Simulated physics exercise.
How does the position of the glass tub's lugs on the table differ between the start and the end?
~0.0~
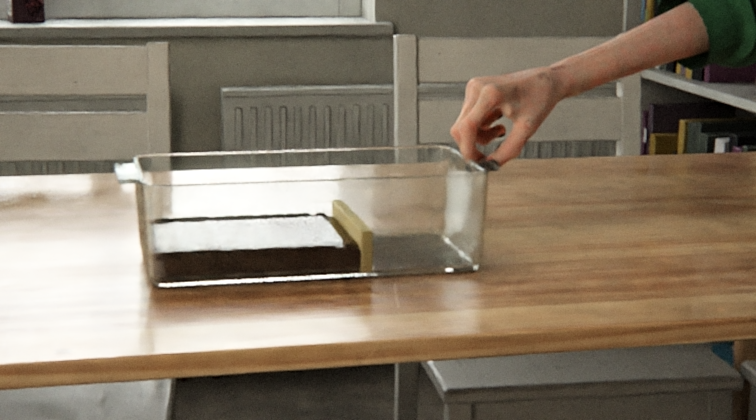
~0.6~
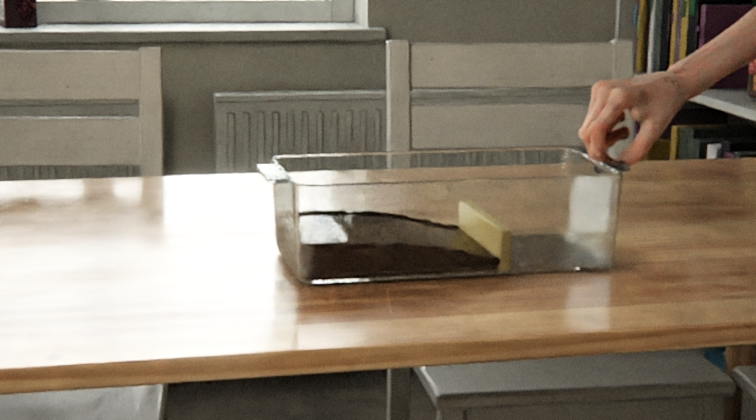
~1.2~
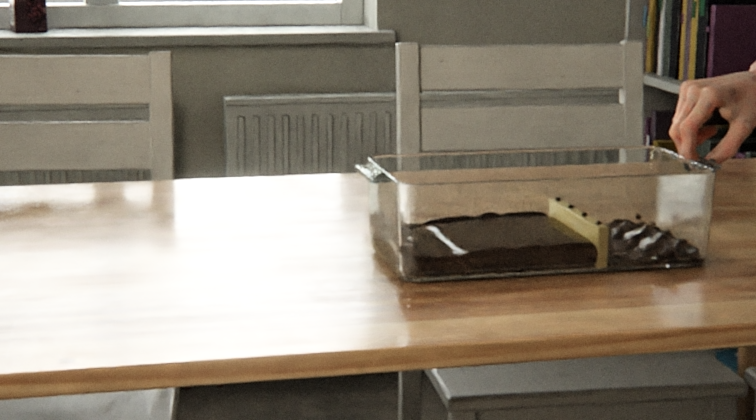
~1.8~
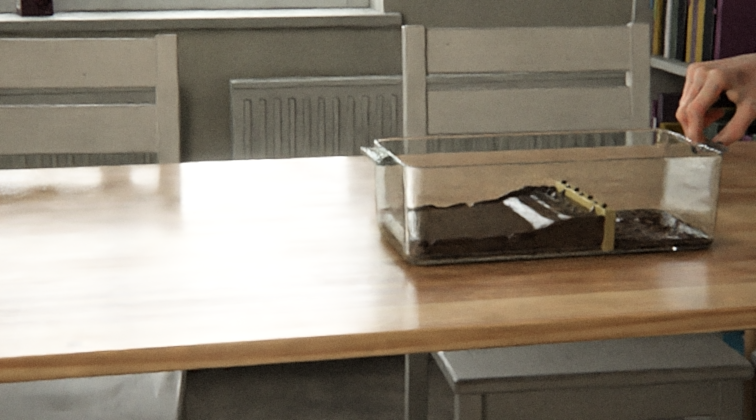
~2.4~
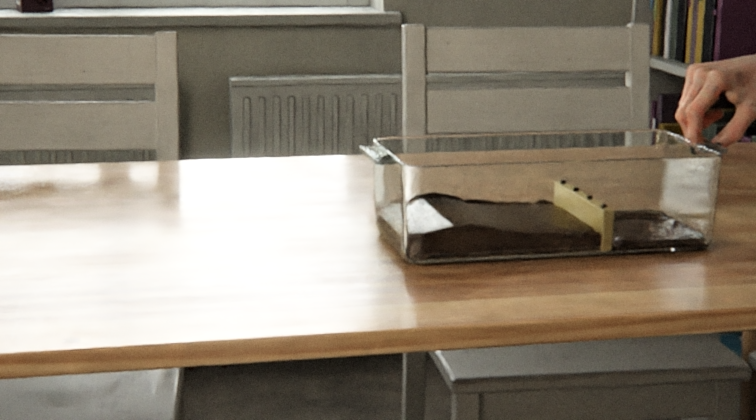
At the start the lugs are over the left and middle parts of the table, and by the end they have moved well to the right along with the tub.
